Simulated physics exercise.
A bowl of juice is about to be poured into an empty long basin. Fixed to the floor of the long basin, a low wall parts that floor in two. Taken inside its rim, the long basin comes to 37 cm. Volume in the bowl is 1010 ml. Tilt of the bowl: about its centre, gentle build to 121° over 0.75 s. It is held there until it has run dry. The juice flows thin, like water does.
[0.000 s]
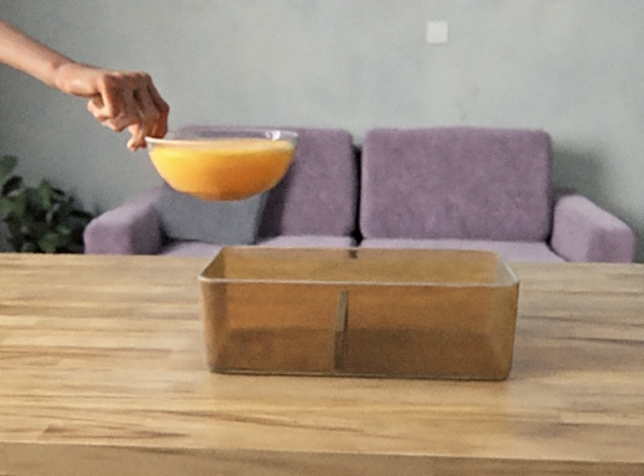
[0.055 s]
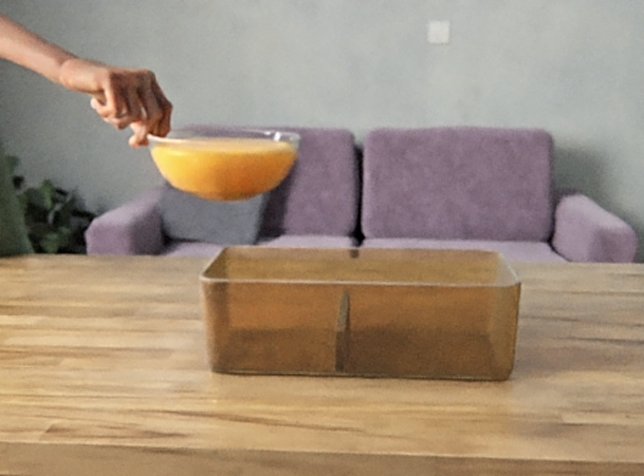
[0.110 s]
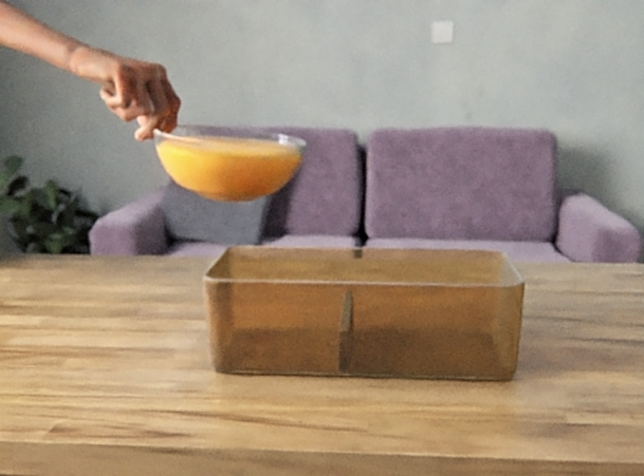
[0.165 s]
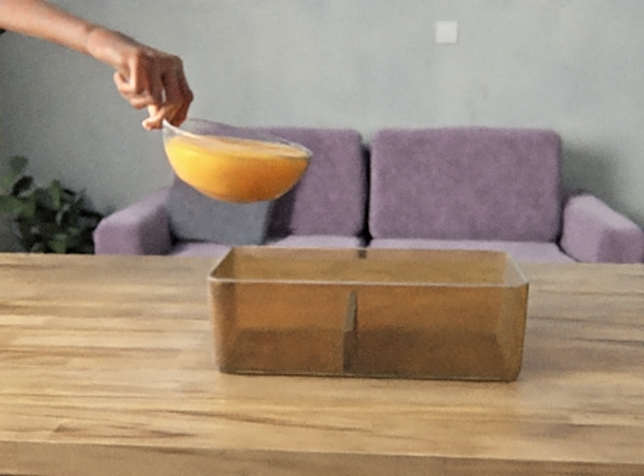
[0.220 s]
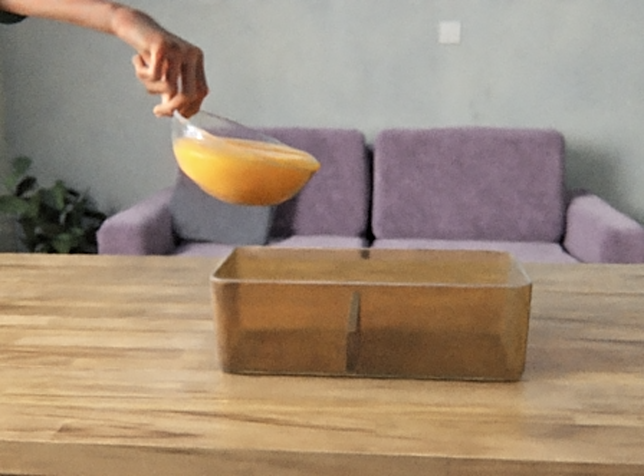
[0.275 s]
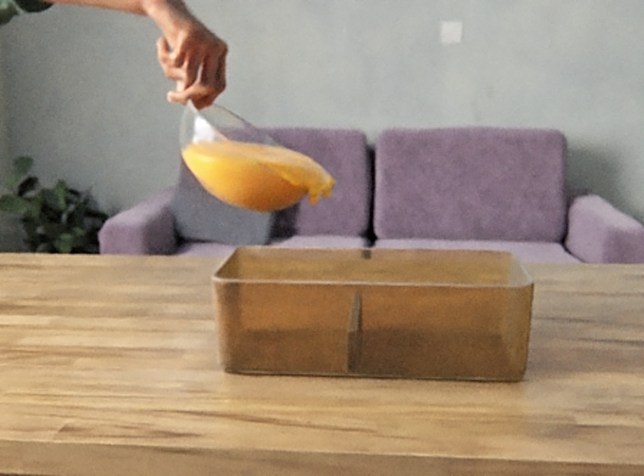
In the video, a hand holds a clear bowl of orange juice above a long, empty brown basin on a wooden table, then gradually tilts it to the right until juice begins running over its right rim.
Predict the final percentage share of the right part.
Right part: About 40 %.
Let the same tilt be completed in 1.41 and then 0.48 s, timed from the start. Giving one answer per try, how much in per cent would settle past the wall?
Roughly 60 per cent the first time and 25 per cent the second.
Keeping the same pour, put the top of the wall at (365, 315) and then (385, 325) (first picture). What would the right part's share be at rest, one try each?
It comes to 20 per cent, and then 25 per cent.
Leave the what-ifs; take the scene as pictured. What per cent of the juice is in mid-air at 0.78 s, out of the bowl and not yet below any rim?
16 per cent, roughly.
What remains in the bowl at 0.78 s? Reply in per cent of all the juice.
Close to 0 in a hundred.
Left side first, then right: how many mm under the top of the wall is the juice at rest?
Left 30 mm, right 40 mm.
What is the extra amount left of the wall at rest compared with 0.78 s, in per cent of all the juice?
Some 6 per cent.
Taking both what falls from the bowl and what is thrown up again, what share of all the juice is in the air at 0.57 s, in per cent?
Share: Roughly 10 per cent.
By 0.57 s the tilt is 104° and 2 per cent is still to pour, 46 is left of the wall and 42 right of it.
By 0.78 s the tilt is 121° and 0 per cent is still to pour, 48 is left of the wall and 36 right of it.
By 1.01 s the tilt is 121° and 0 per cent is still to pour, 54 is left of the wall and 40 right of it.
By 1.25 s the tilt is 121° and 0 per cent is still to pour, 54 is left of the wall and 40 right of it.
At rest 54 per cent lies left of the wall, 40 right of it and 6 outside.
